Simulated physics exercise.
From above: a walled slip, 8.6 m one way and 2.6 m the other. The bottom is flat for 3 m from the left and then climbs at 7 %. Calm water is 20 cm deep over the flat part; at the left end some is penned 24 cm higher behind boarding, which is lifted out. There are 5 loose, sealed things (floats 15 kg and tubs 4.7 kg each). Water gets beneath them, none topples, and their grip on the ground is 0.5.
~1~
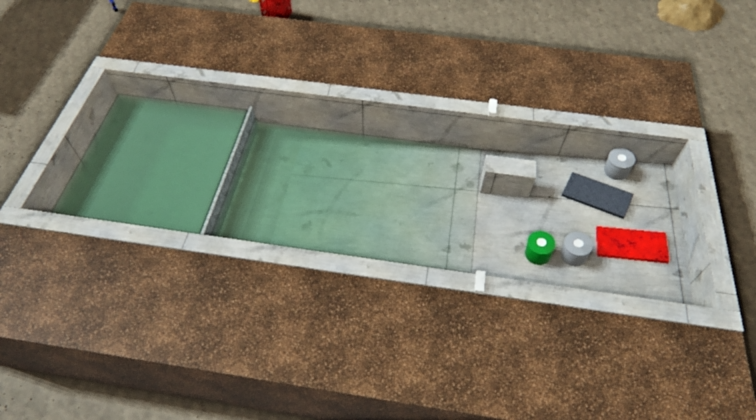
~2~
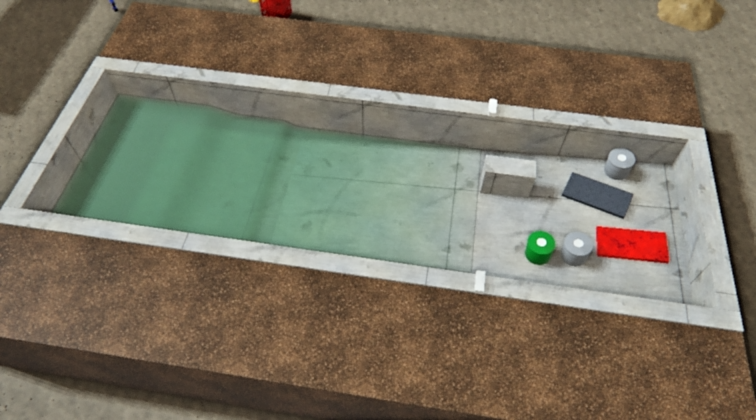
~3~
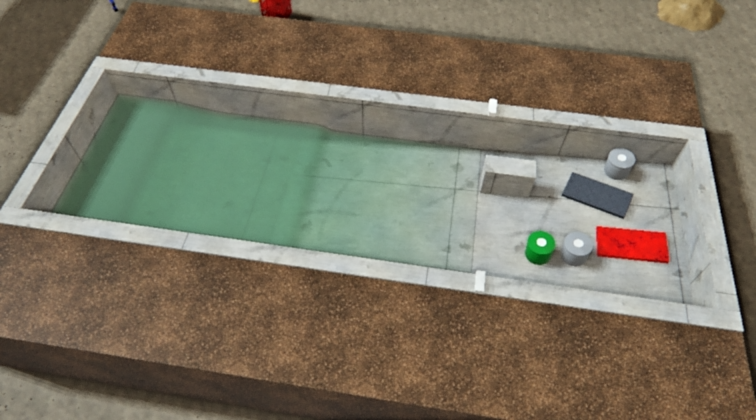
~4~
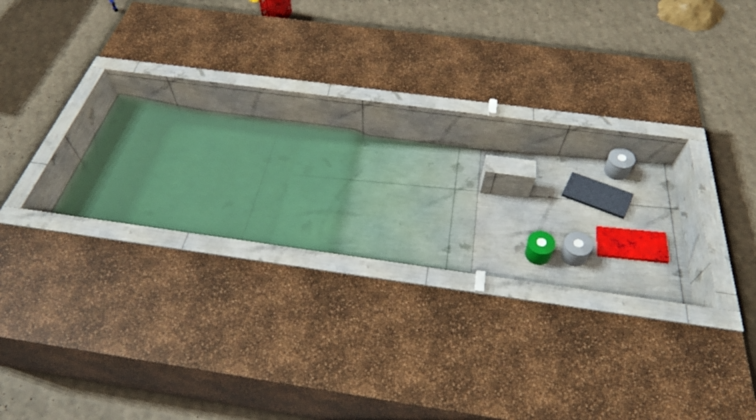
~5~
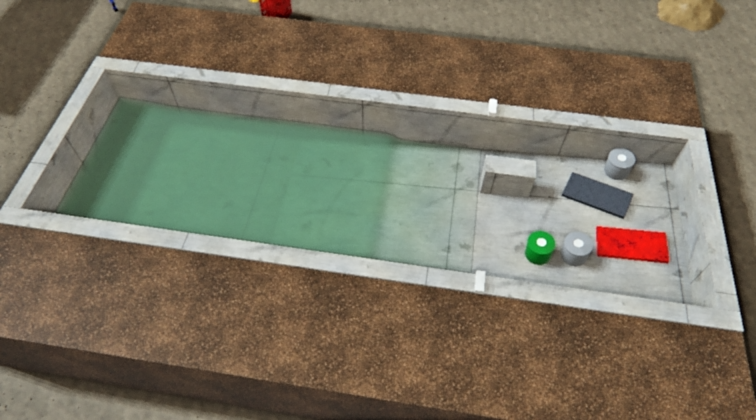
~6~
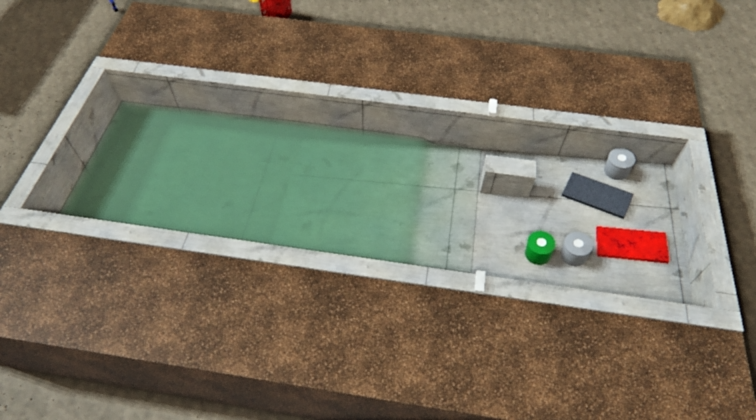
The clip shows a stone basin with green water penned behind a board at its left end; the board disappears and deeper water spreads rightward, while the tubs and flat pieces on the dry right end stay still.
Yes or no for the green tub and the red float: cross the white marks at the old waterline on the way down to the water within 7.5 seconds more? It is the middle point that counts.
The green tub gets past; the red float crosses.
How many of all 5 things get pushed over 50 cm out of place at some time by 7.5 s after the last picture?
I count 5.
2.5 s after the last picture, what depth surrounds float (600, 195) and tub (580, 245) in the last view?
About 8 and 8 cm.
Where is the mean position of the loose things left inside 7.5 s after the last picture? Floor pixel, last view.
At about (435, 226).
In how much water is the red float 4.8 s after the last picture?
Roughly 10 cm.
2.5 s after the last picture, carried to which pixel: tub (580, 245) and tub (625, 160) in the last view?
Around (605, 259) and (654, 171).
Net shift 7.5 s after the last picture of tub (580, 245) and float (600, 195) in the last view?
In that order: 200 cm, 80 cm.
Then, 0.6 s after the last picture the green tub is near (543, 243), 0.0 m from its start, aground; the red float is near (633, 243), 0.0 m from its start, aground; 0 of 5 are over the mark; 0 afloat.
Then, 2.5 s after the last picture the green tub is near (576, 253), 0.4 m from its start, afloat; the red float is near (636, 245), 0.0 m from its start, aground; 0 of 5 are over the mark; 3 afloat.
Then, 4.8 s after the last picture the green tub is near (530, 256), 0.3 m from its start, afloat; the red float is near (567, 244), 0.9 m from its start, afloat; 0 of 5 are over the mark; 5 afloat.
Then, 7.5 s after the last picture the green tub is near (293, 236), 3.3 m from its start, afloat; the red float is near (336, 225), 4.0 m from its start, afloat; 3 of 5 are over the mark; 3 afloat.
